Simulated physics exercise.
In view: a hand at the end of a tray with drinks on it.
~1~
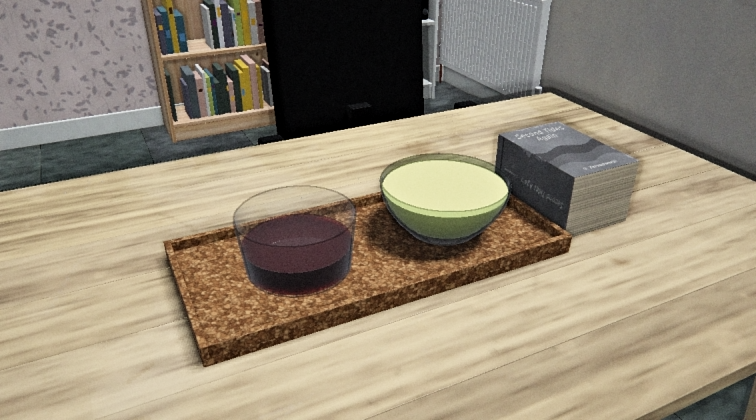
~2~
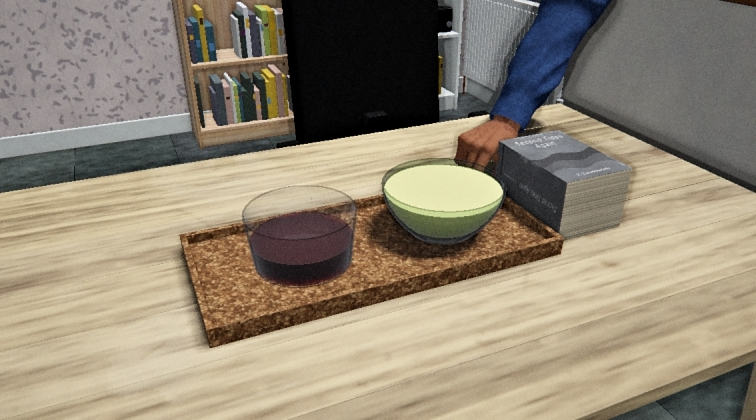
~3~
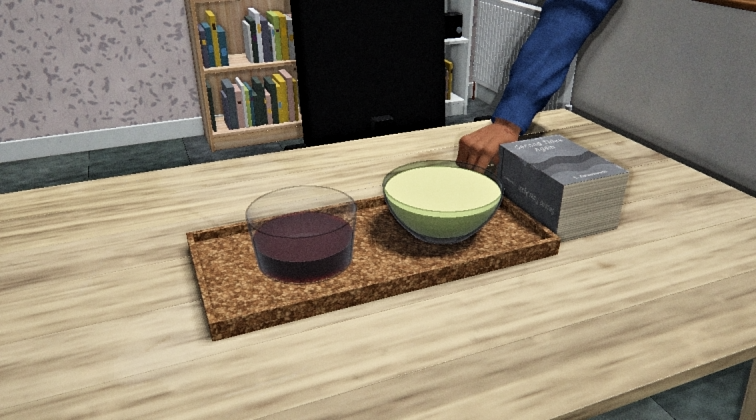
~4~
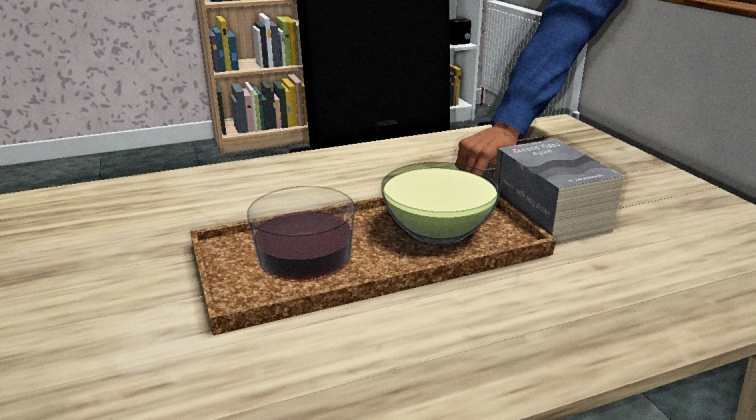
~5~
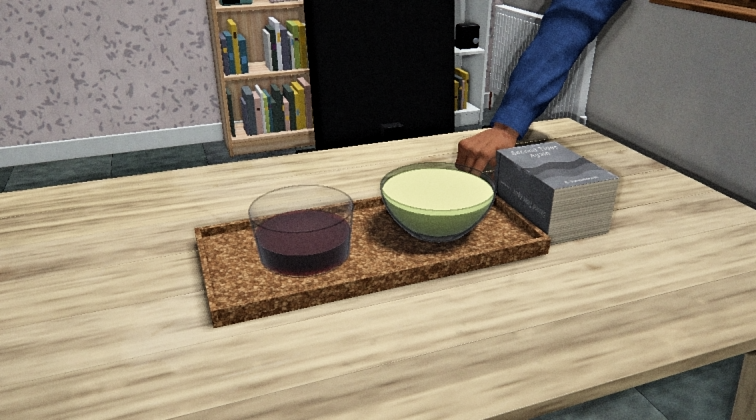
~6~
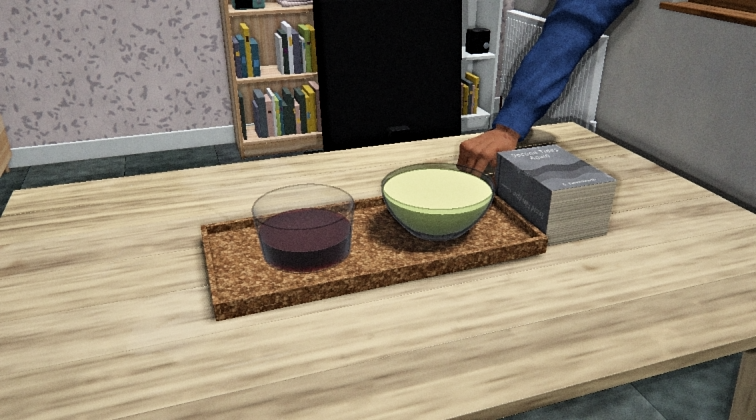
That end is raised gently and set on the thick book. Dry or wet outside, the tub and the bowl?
On the left the tub stays dry outside, on the right the bowl slops over.
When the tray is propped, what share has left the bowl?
Roughly 20 per cent.
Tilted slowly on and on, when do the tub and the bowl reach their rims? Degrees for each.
In turn 30 and 8 degrees.
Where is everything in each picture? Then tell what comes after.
In the first picture, the tray lies flat; tub (297, 239) about half full; bowl (444, 202) nearly full; thick book (601, 201).
The second picture shows a hand takes the end of the tray; tub about half full, surface at (302, 237); bowl nearly full, surface at (443, 189).
In the third picture, the end has come up a little; tub (304, 233) about half full; bowl (442, 204) nearly full.
The fourth picture shows slope near 0°; tub about half full, surface at (303, 234); bowl nearly full, surface at (440, 191); thick book (587, 211).
The fifth picture shows the tray slopes by about 1°; tub (303, 230) about half full; bowl (437, 204) nearly full.
In the sixth picture, the end is rising; tub about half full, surface at (305, 229); bowl nearly full, surface at (438, 190); thick book (580, 214).
Soon after, the tray slopes by about 7°; tub, nothing has left it; bowl, nothing has left it.
Later, the tray slopes by about 14°; tub, nothing has left it; bowl, some has gone over its rim.
In the end, the tray slopes by about 12°, resting on the thick book; tub, nothing has left it; bowl, some has gone over its rim.
